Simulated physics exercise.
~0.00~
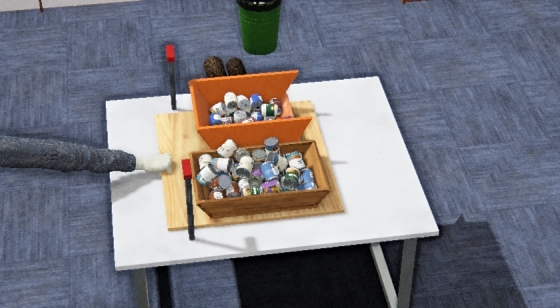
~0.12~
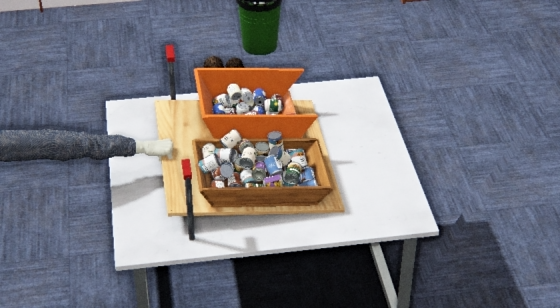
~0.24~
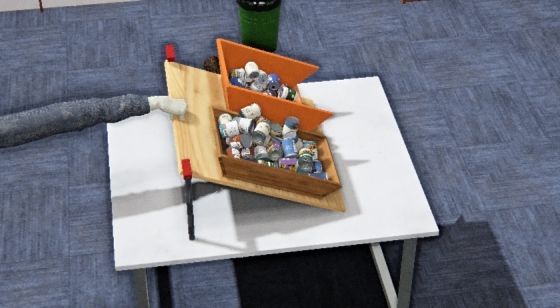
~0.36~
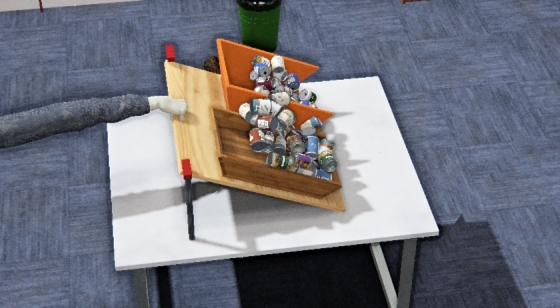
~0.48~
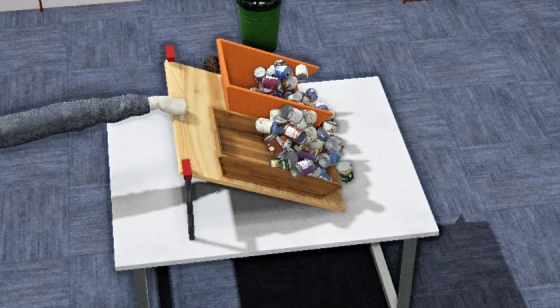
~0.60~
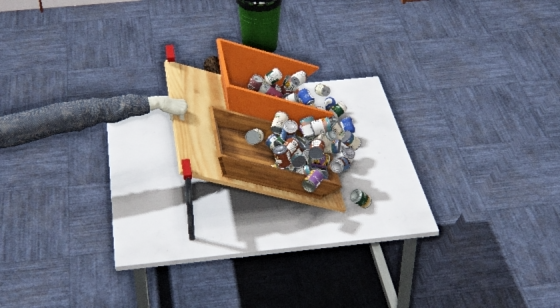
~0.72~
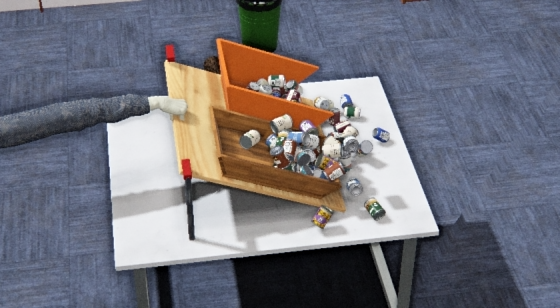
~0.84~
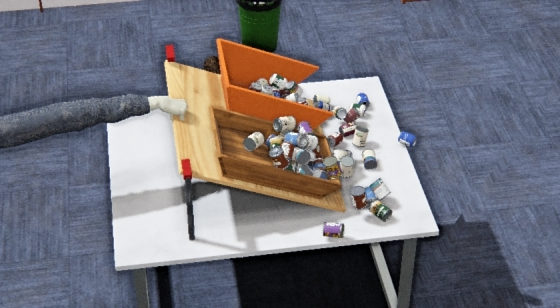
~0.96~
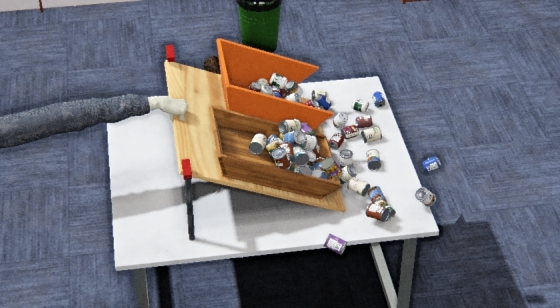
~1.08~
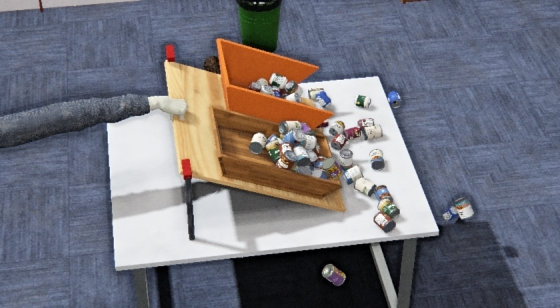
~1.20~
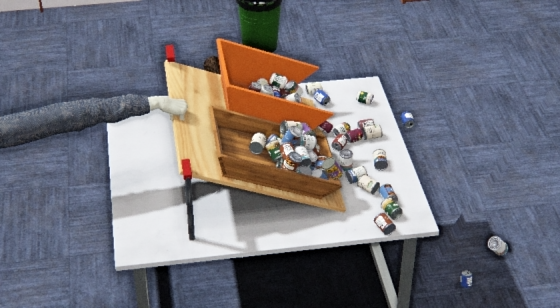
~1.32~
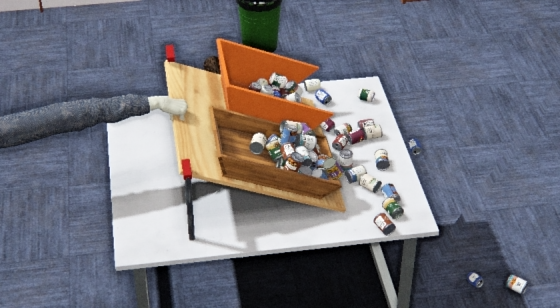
In a room with blue-grey carpet, seen from above, a white table holds a wooden board bearing an orange tray behind a brown wooden tray, both full of small cans. A grey-sleeved arm with a pale tip reaches in from the left and lifts the board's left end, tipping it steeply to the right. The cans slide to the right and spill out of both trays onto the table. Several roll over the right and front edges and drop to the carpet. The board stays tilted, with many cans still in the trays, others scattered across the table and a couple on the floor.
